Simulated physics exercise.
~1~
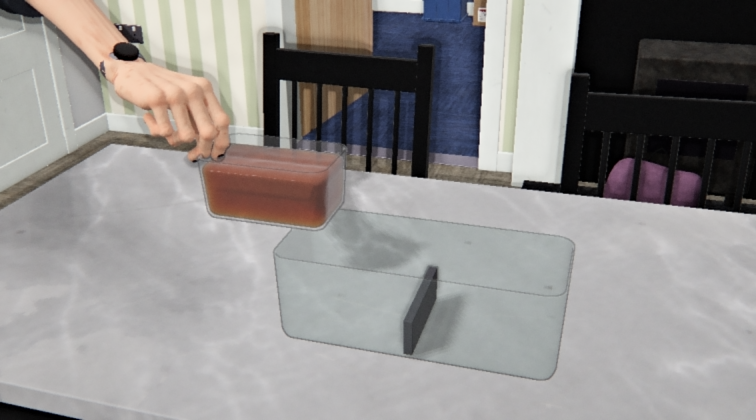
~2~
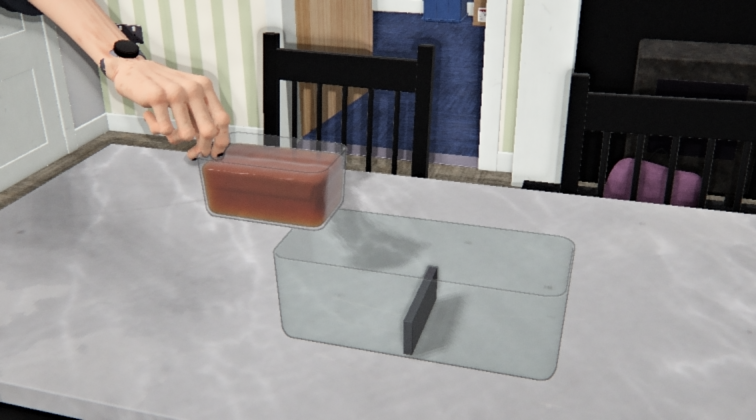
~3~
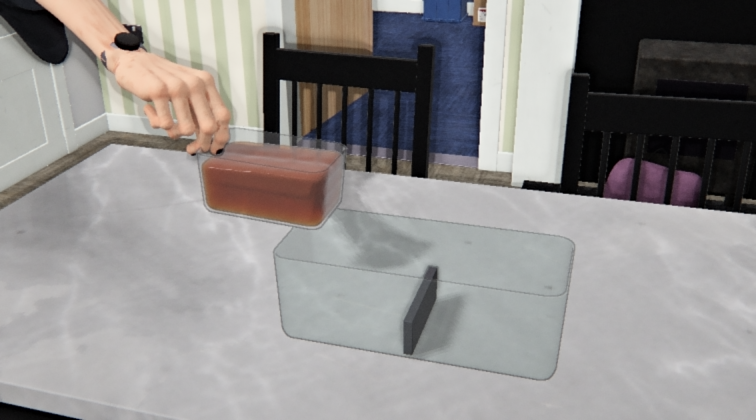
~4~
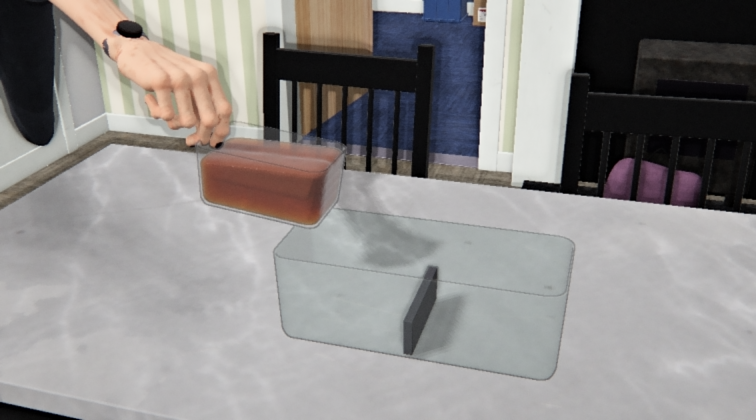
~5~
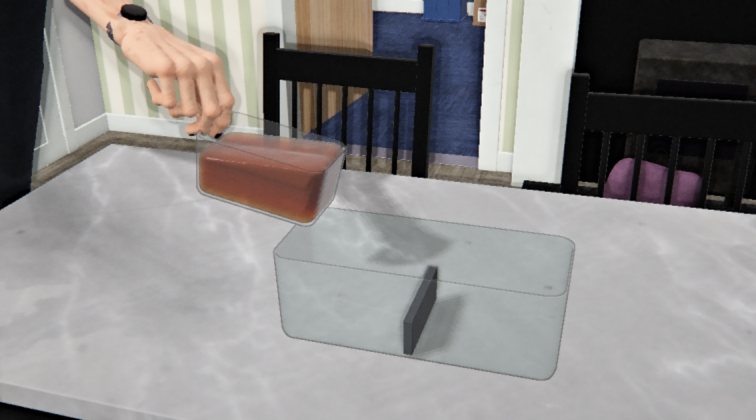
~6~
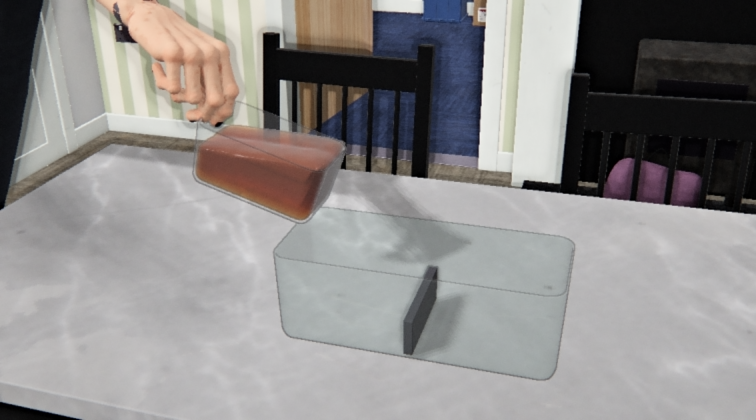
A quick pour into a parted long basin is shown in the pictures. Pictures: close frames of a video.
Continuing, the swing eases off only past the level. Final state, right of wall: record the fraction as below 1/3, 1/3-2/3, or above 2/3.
Recorded: 1/3-2/3.
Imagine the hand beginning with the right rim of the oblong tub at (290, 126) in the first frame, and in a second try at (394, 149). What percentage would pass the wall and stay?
You'd get 10 percent from the first and 85 percent from the second.
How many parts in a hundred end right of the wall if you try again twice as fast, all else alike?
Roughly 60 percent.
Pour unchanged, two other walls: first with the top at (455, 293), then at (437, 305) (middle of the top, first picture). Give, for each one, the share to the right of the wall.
Roughly 5 % and 45 %.
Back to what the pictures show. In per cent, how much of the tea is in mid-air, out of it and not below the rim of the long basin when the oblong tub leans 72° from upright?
About 40 per cent.
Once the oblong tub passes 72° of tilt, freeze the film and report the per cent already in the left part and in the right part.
On the left 15 per cent, on the right 10 per cent.
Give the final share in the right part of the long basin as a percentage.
Share: Roughly 60 %.
A moment on, the oblong tub is tipped part way and 36 per cent is still to pour, 16 is left of the wall and 9 right of it.
Next, the oblong tub is tipped right over and 5 per cent is still to pour, 25 is left of the wall and 60 right of it.
Then the oblong tub is tipped right over and 0 per cent is still to pour, 35 is left of the wall and 60 right of it.
Later the oblong tub is tipped right over and 0 per cent is still to pour, 35 is left of the wall and 60 right of it.
Finally, 35 per cent lies left of the wall, 60 right of it and 5 outside.
